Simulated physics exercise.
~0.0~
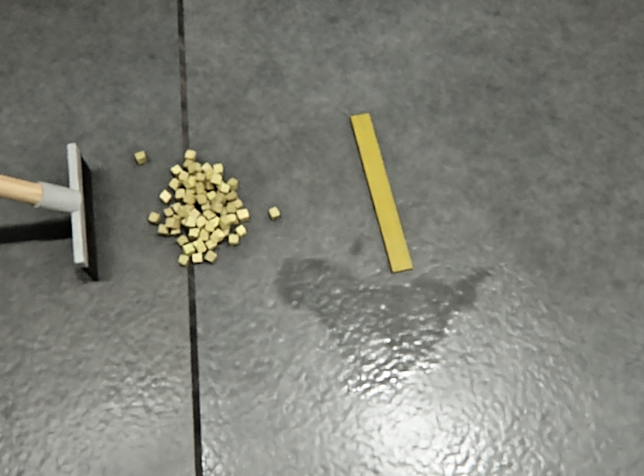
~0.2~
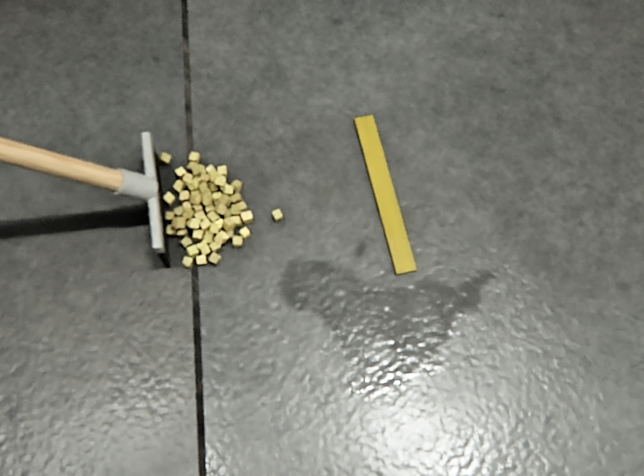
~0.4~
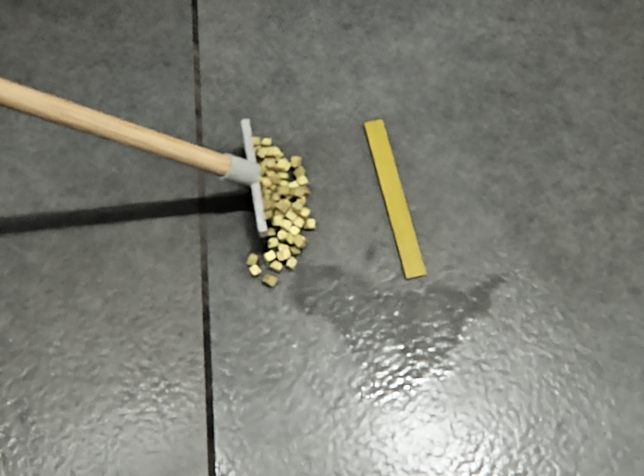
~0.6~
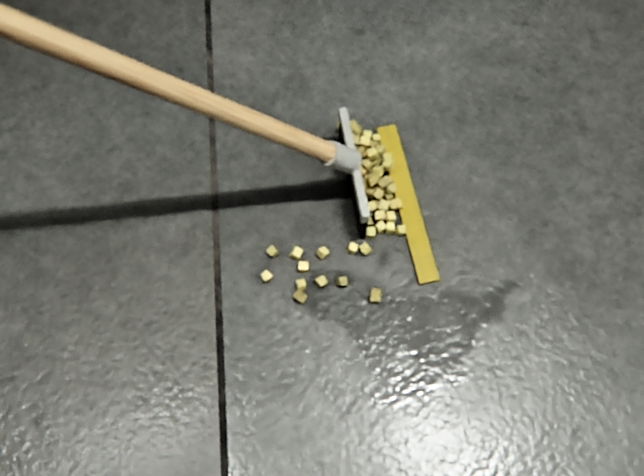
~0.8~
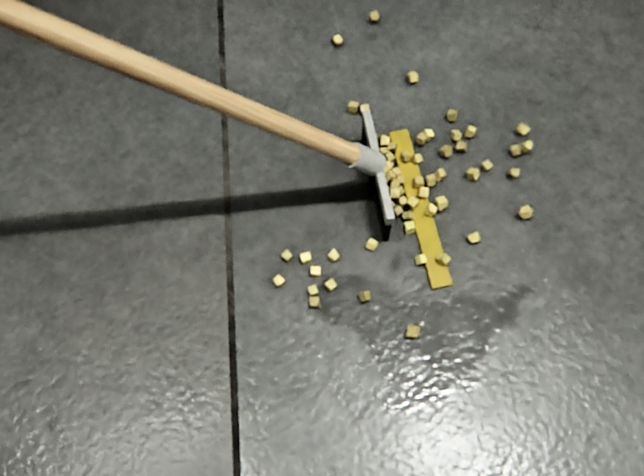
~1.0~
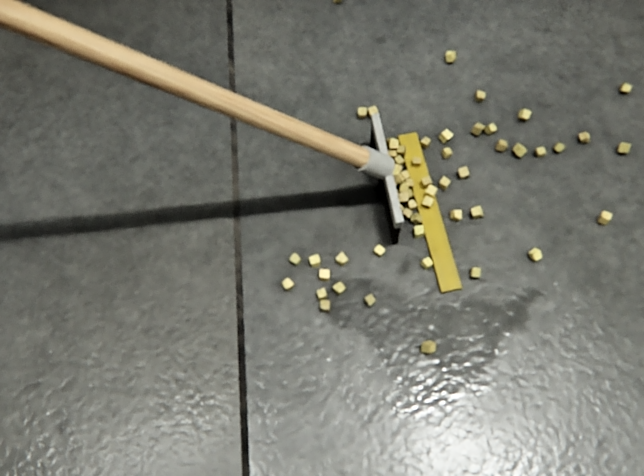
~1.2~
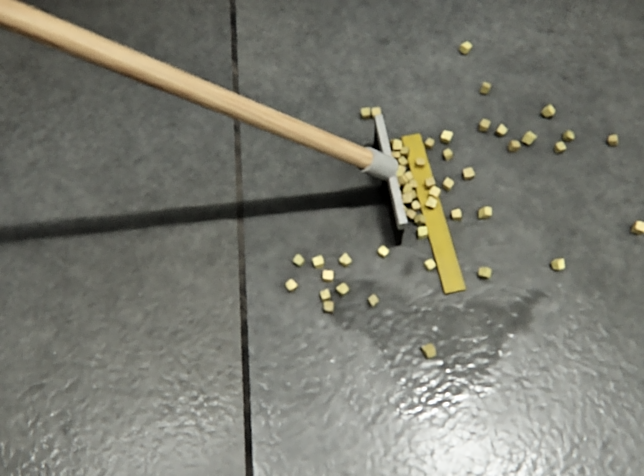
On a grey tiled floor, a squeegee pushes small cubes against a yellow strip, scattering many beyond.
